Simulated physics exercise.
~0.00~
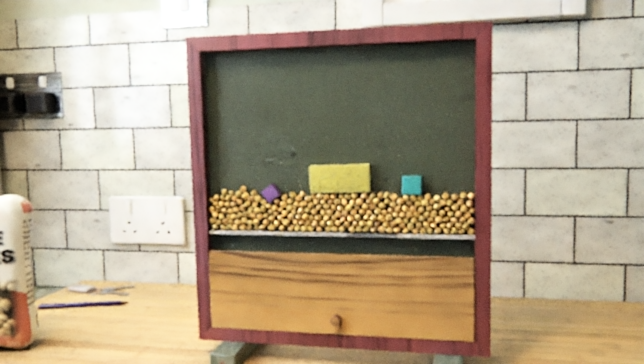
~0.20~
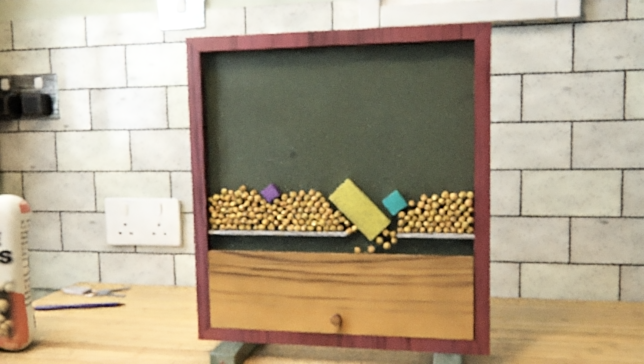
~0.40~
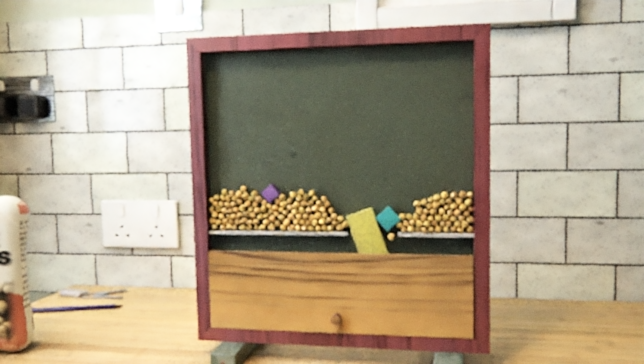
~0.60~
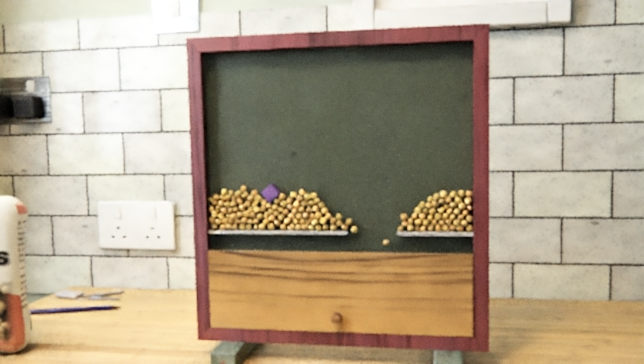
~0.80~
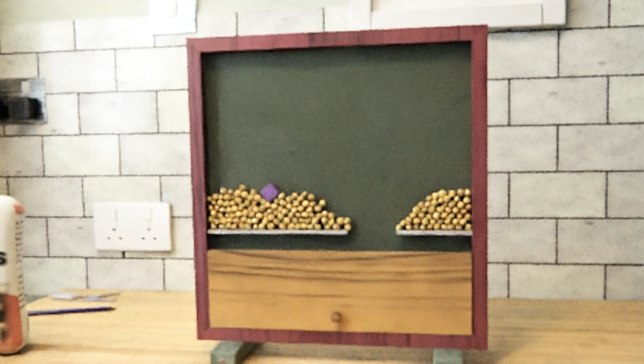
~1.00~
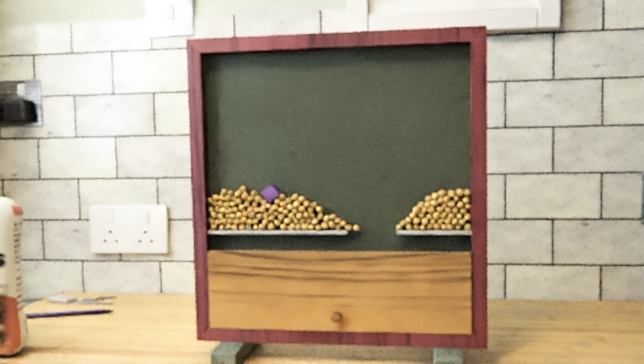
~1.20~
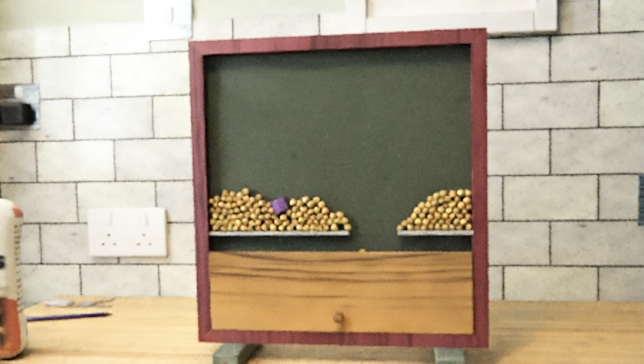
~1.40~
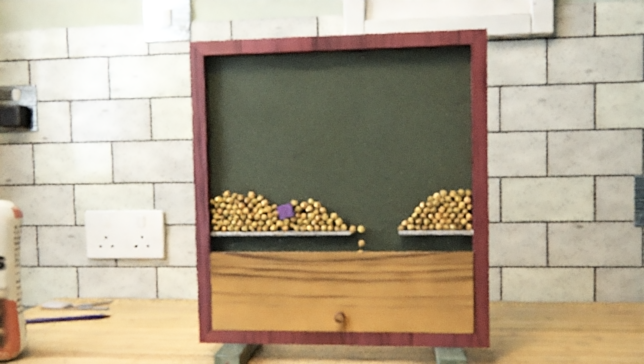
A shallow, dark-backed case with a reddish frame stands on a wooden worktop before a pale brick-patterned wall, seen from the front as the view drifts slightly sideways. A layer of small wooden beads lies on a ledge above a wooden drawer front, with a tilted purple block at left, a wide yellow block in the middle and a turquoise block at right. A gap opens beneath the middle, and the yellow block tips and sinks among falling beads. The turquoise block follows it out of sight. Later, the purple block slides slightly right and down, staying among the left-hand beads as a few more drop.
